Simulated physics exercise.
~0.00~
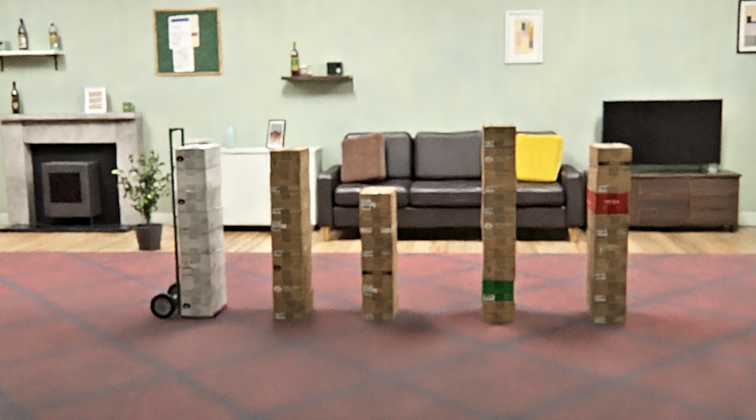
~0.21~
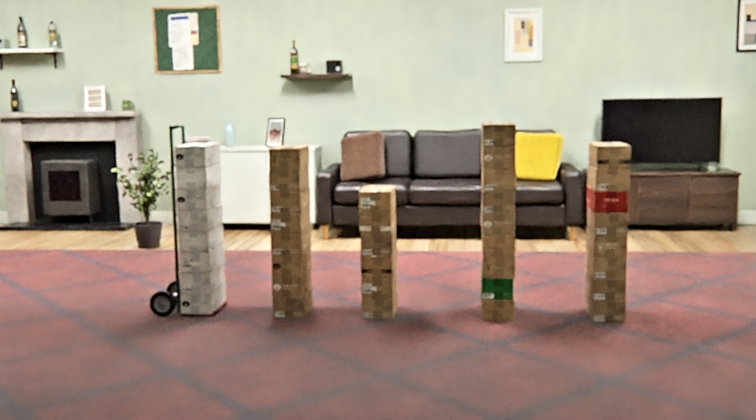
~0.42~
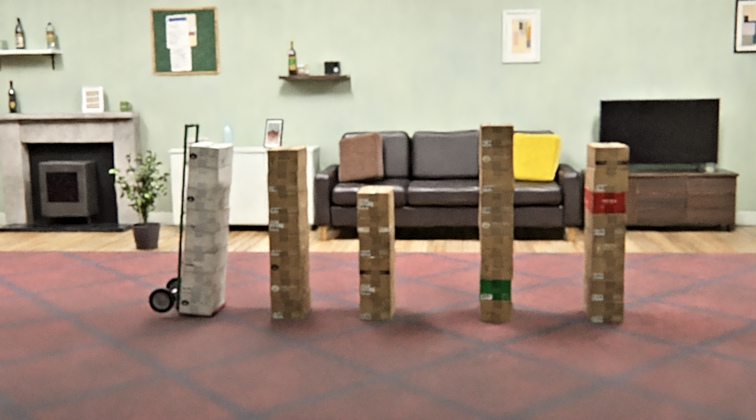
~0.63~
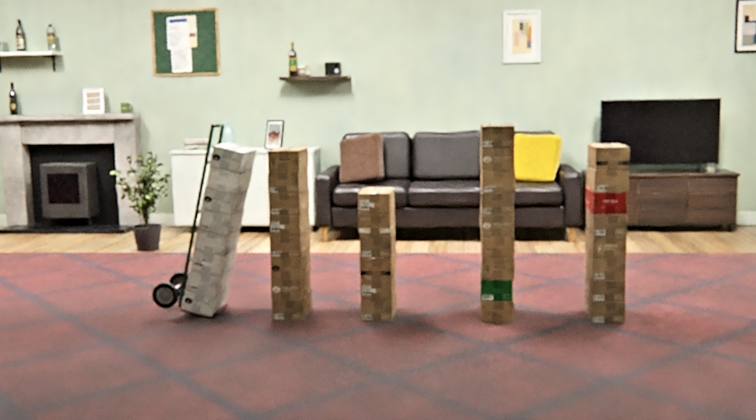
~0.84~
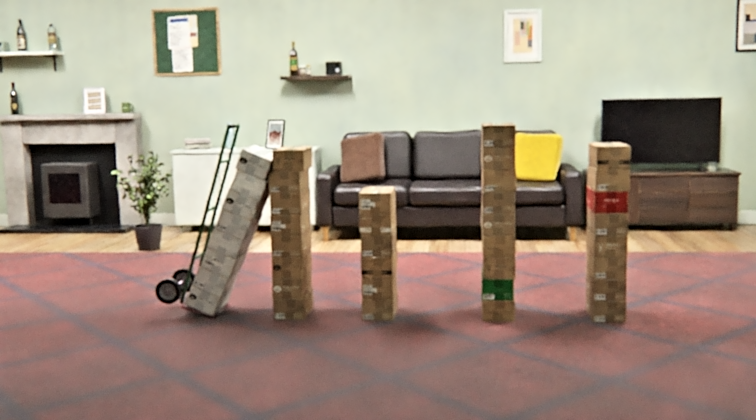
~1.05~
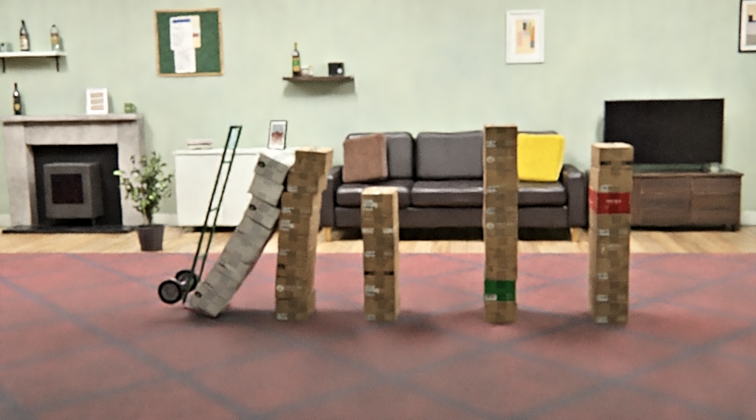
At the start, five upright stacks of boxes stand in a row on a red floor, the pale one at the left on a sack truck. The truck tilts to the right, tipping the pale stack until it leans against the neighbouring brown stack, whose upper boxes shift slightly right.
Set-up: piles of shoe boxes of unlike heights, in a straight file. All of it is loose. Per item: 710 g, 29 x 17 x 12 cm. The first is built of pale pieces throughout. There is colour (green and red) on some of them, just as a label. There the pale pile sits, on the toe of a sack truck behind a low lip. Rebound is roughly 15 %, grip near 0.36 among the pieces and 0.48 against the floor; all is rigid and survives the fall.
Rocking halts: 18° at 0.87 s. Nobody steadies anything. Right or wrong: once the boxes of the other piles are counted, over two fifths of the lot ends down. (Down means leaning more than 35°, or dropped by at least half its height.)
Right.
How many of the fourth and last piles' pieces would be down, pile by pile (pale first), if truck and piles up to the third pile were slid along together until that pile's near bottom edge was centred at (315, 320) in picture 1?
Down per pile: Fourth 0; last 0.
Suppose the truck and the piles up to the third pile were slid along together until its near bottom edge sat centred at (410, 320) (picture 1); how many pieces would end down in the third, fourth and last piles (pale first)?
The tally would be third 5, then fourth 7, then last 7.
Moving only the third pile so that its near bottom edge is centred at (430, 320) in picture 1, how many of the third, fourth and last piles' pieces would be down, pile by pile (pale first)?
Third 5; fourth 9; last 8.
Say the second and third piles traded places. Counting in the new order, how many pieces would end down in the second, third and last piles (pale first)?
Down tally in the new order: Second = 5, third = 8, last = 7.
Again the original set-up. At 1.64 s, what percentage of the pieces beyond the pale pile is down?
25 per cent.
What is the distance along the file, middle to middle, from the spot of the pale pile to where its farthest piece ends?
115 cm.
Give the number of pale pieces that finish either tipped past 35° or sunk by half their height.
I count 7 pale pieces.
By 1.64 s, 8 of the pale pile down; 7 of the 31 other boxes down.
By 2.54 s, 7 of the pale pile down; 20 of the 31 other boxes down; red box tilted 10°; green box moved 53 mm.
When it is over (4.4 s), 7 of the pale pile down; 28 of the 31 other boxes down; red box upside down; green box moved 54 mm. That is 90 per cent. In pixels of the last frame, middles, green box near (509, 285).
